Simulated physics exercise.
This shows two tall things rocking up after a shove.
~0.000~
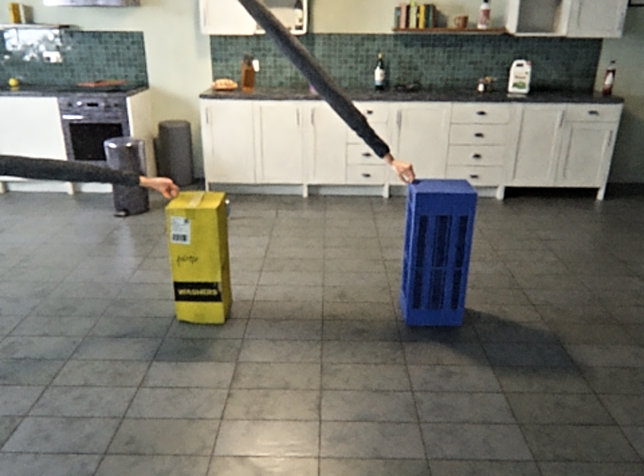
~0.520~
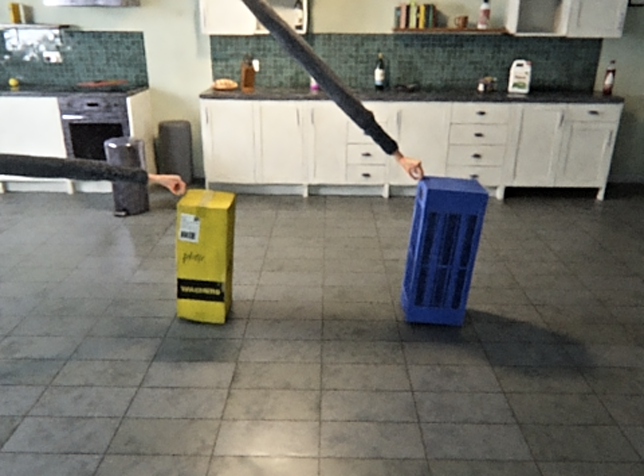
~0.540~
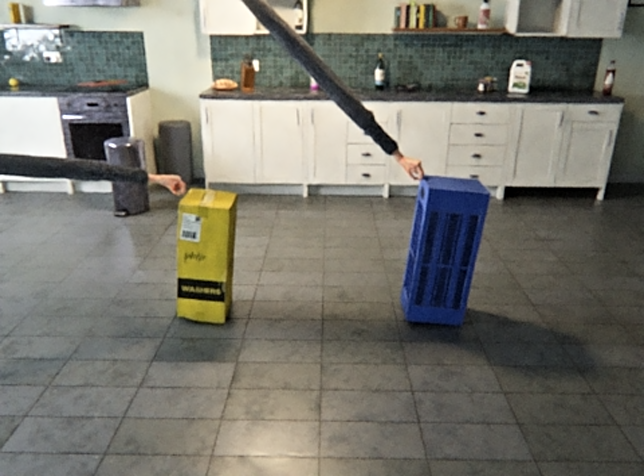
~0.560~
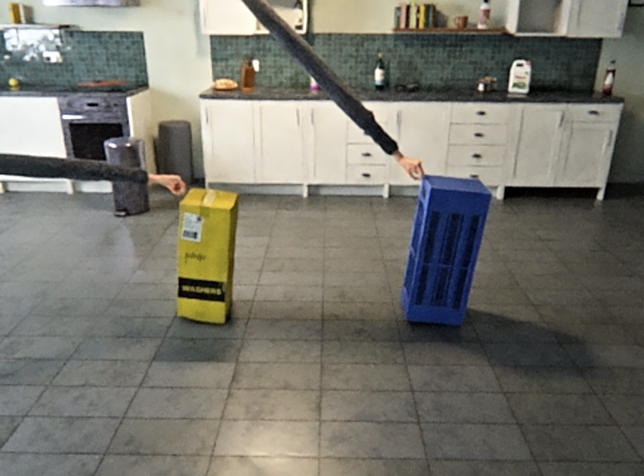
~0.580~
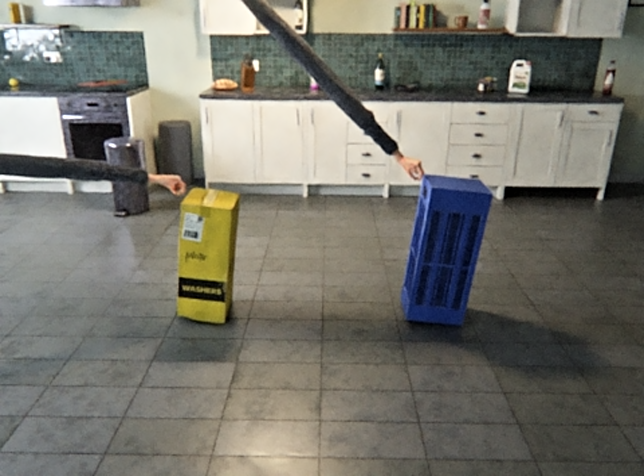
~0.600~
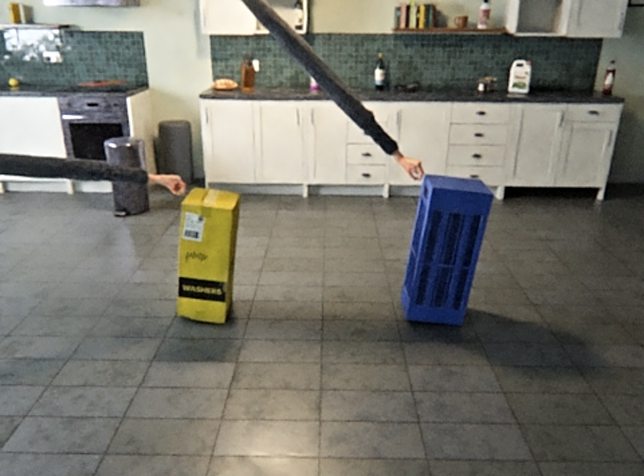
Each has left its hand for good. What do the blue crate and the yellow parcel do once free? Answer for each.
As it turns out, the blue crate settles on its feet, the yellow parcel settles on its feet.
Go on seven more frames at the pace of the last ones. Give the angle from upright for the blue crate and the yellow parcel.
Then 4° and 6°.
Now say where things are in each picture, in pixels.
The first picture shows blue crate (436, 253) upright; yellow parcel (201, 257) upright.
The second picture shows blue crate (441, 251) 4° off upright; yellow parcel (206, 256) 5° off upright.
The third picture shows blue crate (442, 251) 5° off upright; yellow parcel (207, 256) 6° off upright.
The fourth picture shows blue crate (442, 251) 5° off upright; yellow parcel (208, 255) 6° off upright.
The fifth picture shows blue crate (443, 251) 6° off upright; yellow parcel (208, 255) 7° off upright.
The sixth picture shows blue crate (443, 250) 6° off upright; yellow parcel (209, 255) 7° off upright.
After 0.88 s, blue crate 2° off upright near (433, 252); yellow parcel 2° off upright near (199, 257).
At rest (2.0 s), the blue crate rocks back upright, near (436, 253); the yellow parcel rocks back upright, near (201, 257).
